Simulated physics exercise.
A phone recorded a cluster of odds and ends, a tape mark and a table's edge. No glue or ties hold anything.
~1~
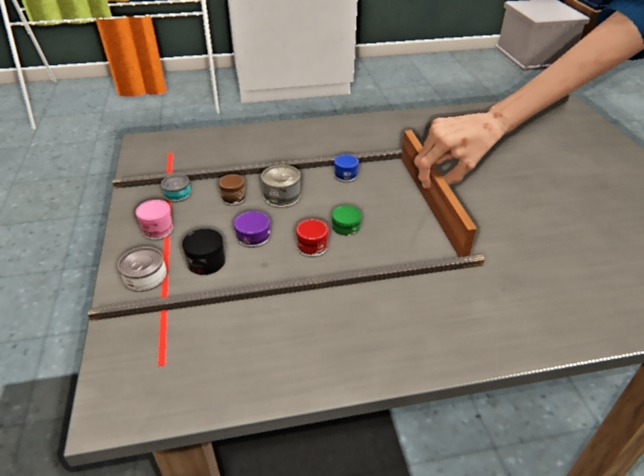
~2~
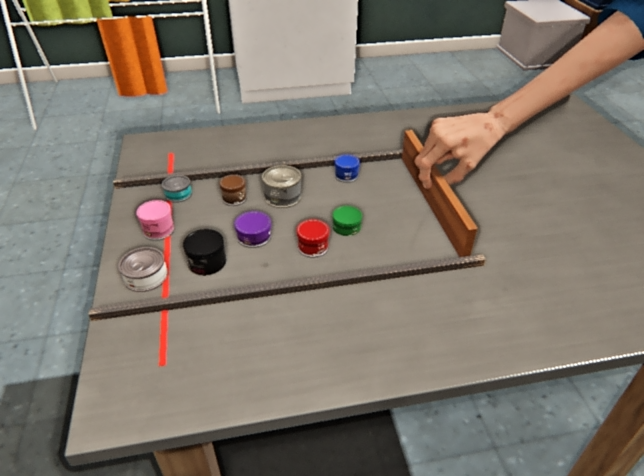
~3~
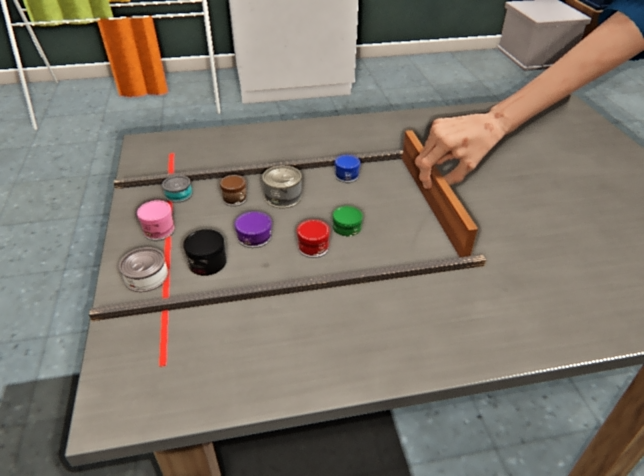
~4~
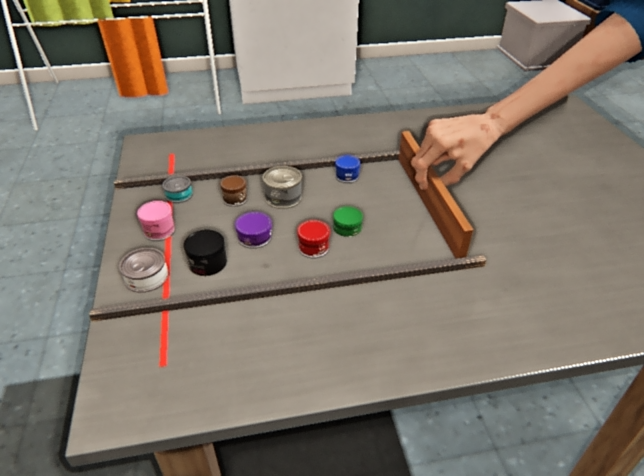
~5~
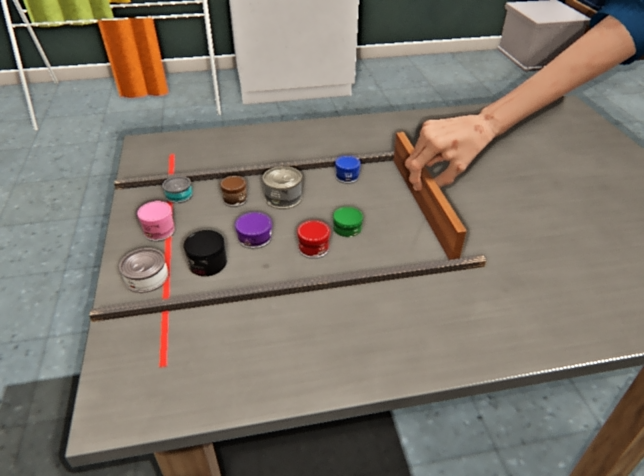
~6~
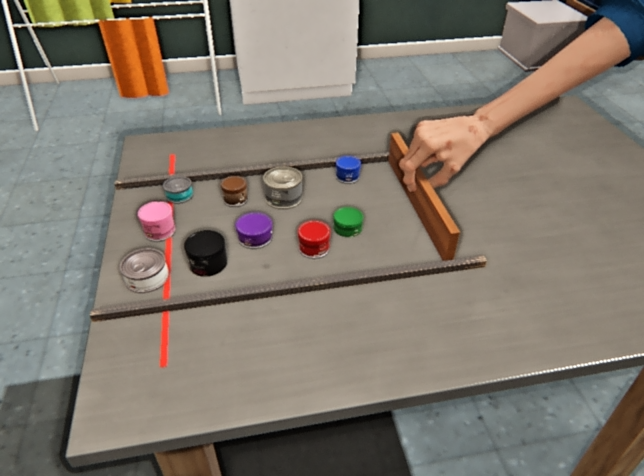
On a grey tabletop between two thin rails, a hand holding an upright wooden board at the right slides it slightly left toward a cluster of small colourful lidded pots, which stay practically still near a red line.
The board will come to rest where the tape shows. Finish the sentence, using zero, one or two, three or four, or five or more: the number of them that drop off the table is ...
The number that drop off the table is one or two.
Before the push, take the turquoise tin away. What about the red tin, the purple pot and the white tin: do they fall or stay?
Red tin: Still there; purple pot: Still there; white tin: Over the edge.
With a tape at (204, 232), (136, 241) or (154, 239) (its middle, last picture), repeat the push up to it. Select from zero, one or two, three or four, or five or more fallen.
First zero, next at least five, finally just one or two.
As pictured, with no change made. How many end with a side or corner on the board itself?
At rest, 4 are in contact.
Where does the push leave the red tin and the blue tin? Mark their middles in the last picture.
Red tin at about (149, 261), blue tin at about (157, 187).
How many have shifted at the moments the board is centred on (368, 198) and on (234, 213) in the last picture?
1 and 9.
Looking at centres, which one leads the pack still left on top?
Brown pot.
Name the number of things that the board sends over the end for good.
The answer: 1 exactly.
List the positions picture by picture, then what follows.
The first picture shows white tin (143, 269); pink pot (155, 220); turquoise tin (176, 188); board (433, 189); tape (167, 235).
The second picture shows pink pot (156, 220); grey tin (282, 187).
The third picture shows turquoise tin (178, 189); purple pot (254, 230).
The fourth picture shows white tin (145, 270); red tin (314, 239).
The fifth picture shows pink pot (157, 221); brown pot (234, 191).
The sixth picture shows white tin (145, 270); pink pot (157, 222); turquoise tin (179, 190); board (419, 192); tape (169, 237).
Early on, none off yet; white tin at rest near (145, 270); pink pot at rest near (157, 222); turquoise tin at rest near (179, 190).
Finally, the number that fall off is one or two; lost, white tin.
